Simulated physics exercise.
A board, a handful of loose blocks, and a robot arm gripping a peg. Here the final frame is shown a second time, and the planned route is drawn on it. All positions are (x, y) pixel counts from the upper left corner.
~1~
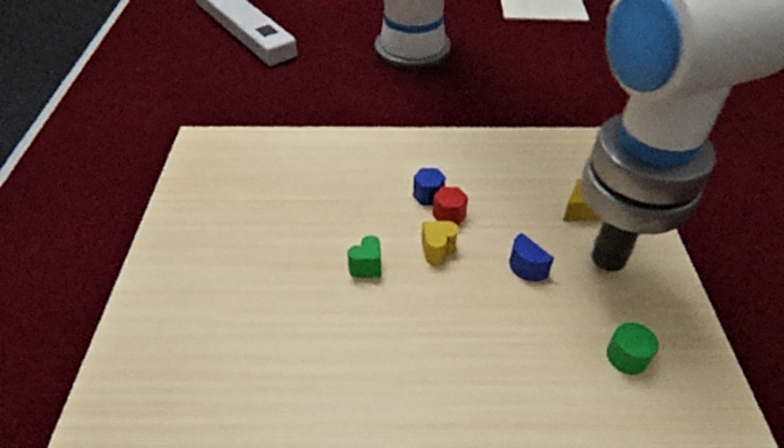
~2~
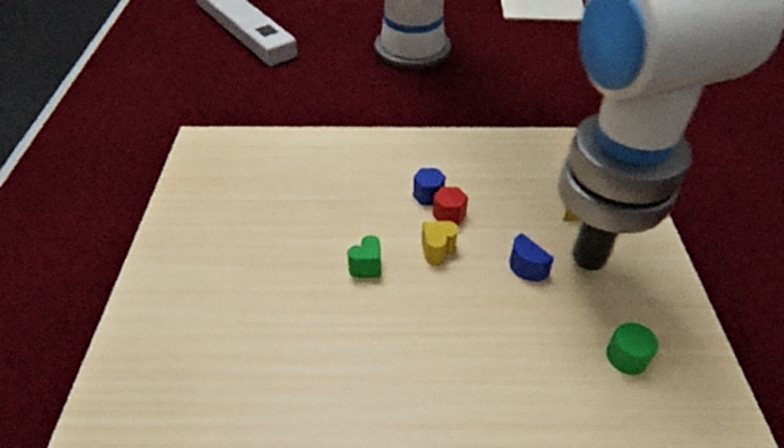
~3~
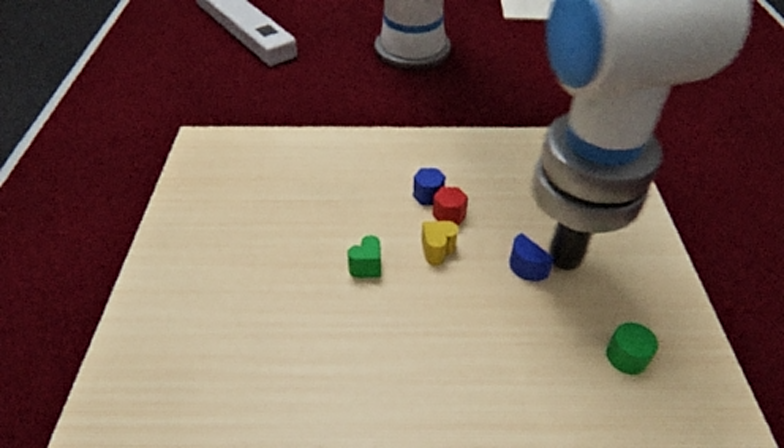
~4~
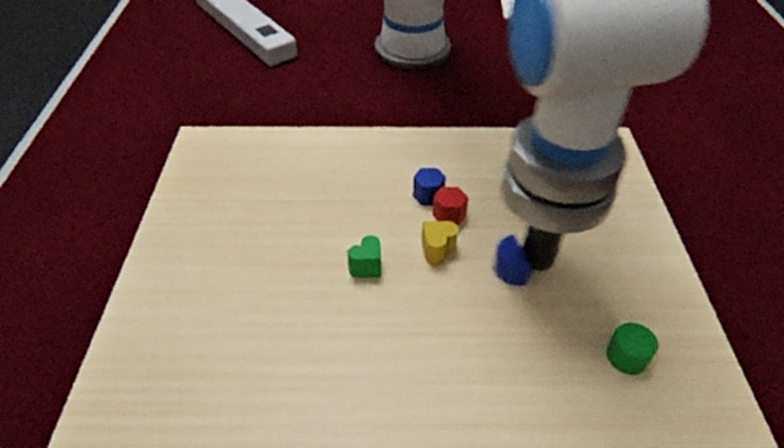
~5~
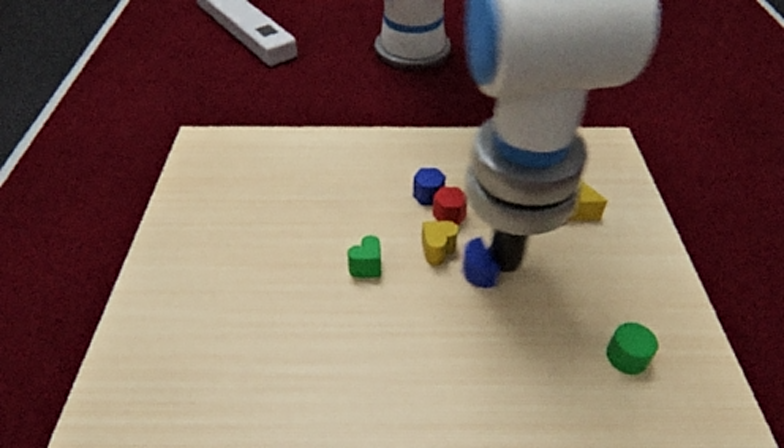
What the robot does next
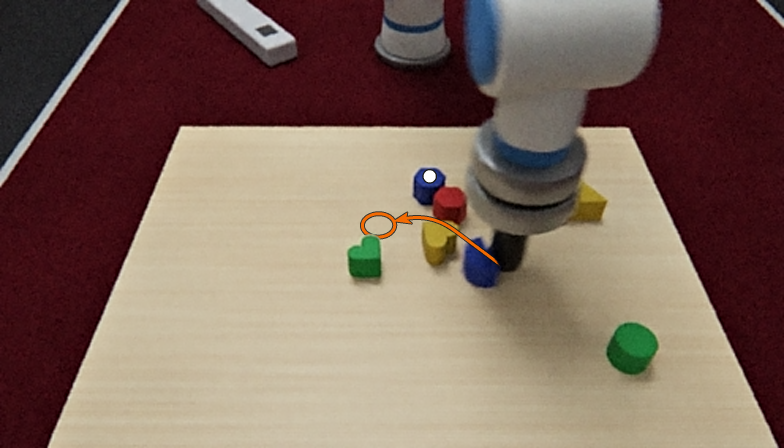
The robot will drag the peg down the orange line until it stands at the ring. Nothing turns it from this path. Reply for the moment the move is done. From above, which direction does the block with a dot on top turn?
It spins against the clock.
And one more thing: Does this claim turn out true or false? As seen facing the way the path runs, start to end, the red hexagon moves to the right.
It is true.
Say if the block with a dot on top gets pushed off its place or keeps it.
Shifted out of place.
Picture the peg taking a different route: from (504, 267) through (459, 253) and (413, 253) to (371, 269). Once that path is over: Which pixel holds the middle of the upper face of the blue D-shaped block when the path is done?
It should be at about (451, 257).
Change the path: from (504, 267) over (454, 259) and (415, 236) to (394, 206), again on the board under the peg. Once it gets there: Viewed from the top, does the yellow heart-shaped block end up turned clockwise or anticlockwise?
Overhead view: Anti-clockwise.
Path on the board, from (504, 267) by way of (466, 239) and (425, 218) to (379, 225); the dot is on the blue hexagon.
The first path, step by step. One third of the way, peg (466, 231); yellow heart-shaped block (435, 231), turned 15° anticlockwise; blue D-shaped block (472, 253), turned 20° anticlockwise.
Two thirds of the way, peg (425, 211); blue hexagon (421, 161), turned 45° anticlockwise; yellow heart-shaped block (432, 230), turned 30° anticlockwise; red hexagon (437, 179), turned 70° clockwise; blue D-shaped block (472, 253), turned 20° anticlockwise.
At the end, peg (378, 218); blue hexagon (421, 161), turned 45° anticlockwise; yellow heart-shaped block (432, 230), turned 30° anticlockwise; red hexagon (437, 179), turned 70° clockwise; blue D-shaped block (472, 253), turned 20° anticlockwise.
